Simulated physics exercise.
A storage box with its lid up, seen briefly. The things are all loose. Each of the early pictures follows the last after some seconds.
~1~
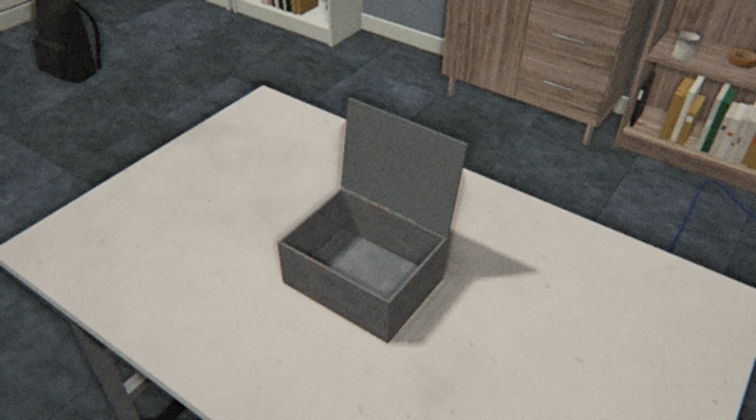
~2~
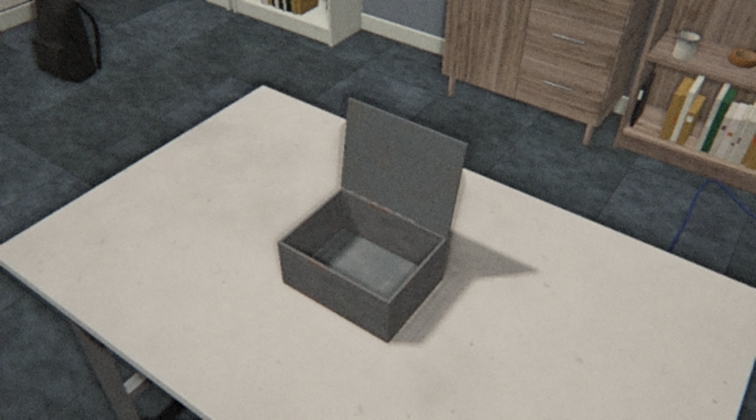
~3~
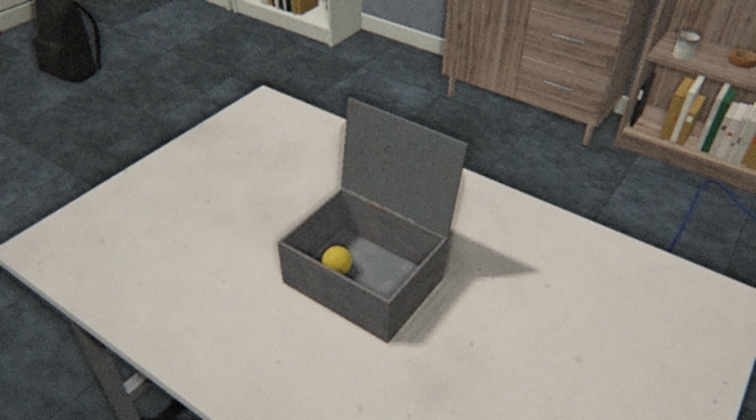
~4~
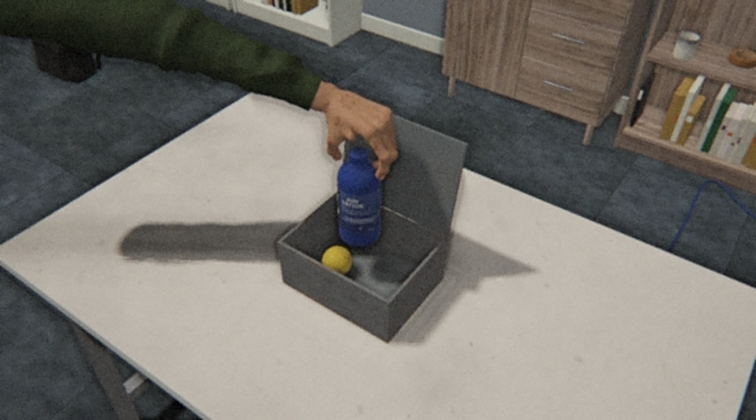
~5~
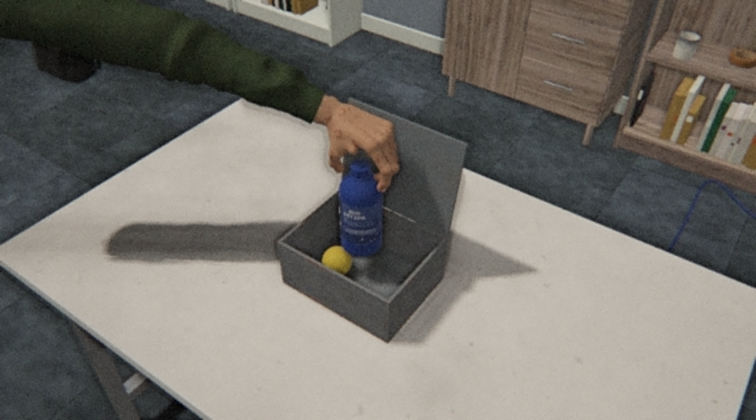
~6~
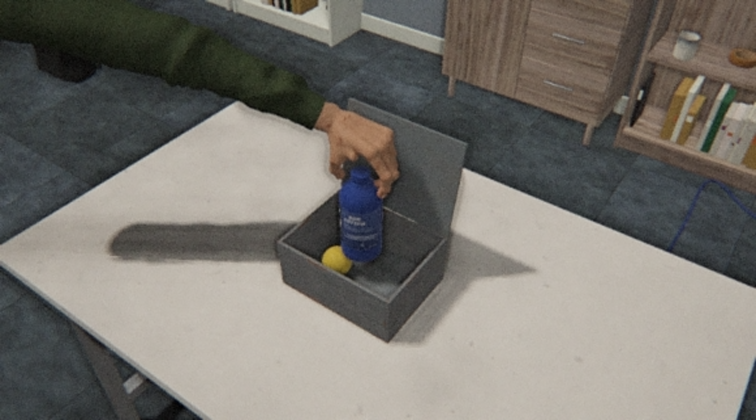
The clip opens on an empty grey box with its lid raised on a pale table, and then a yellow ball appears inside it. A hand in a dark green sleeve, reaching from the left, holds a blue bottle over the box and lowers it slightly, still gripping it beside the ball.
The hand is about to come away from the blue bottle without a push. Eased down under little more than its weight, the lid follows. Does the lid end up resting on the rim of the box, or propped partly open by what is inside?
It rests on the rim.
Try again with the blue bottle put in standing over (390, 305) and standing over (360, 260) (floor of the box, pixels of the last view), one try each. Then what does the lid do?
Open, then shut.
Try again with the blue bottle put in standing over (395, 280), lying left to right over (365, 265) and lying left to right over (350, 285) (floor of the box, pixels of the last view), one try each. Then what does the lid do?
So, one: It remains raised; two: It drops fully; three: It drops fully.
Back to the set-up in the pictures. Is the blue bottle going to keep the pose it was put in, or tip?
Observation: It tilts over.
Then, 0.90 s past the last view, lid starting down; blue bottle on its side near (385, 260); yellow lemon displaced about its own width.
Then, 1.70 s past the last view, lid 46° above the rim; blue bottle on its side near (385, 260); yellow lemon displaced about its own width.
Finally, lid shut; down or leaning hard in the box, blue bottle; moved from the start, yellow lemon. Final places as the last picture's camera would see them, blue bottle near (385, 260).
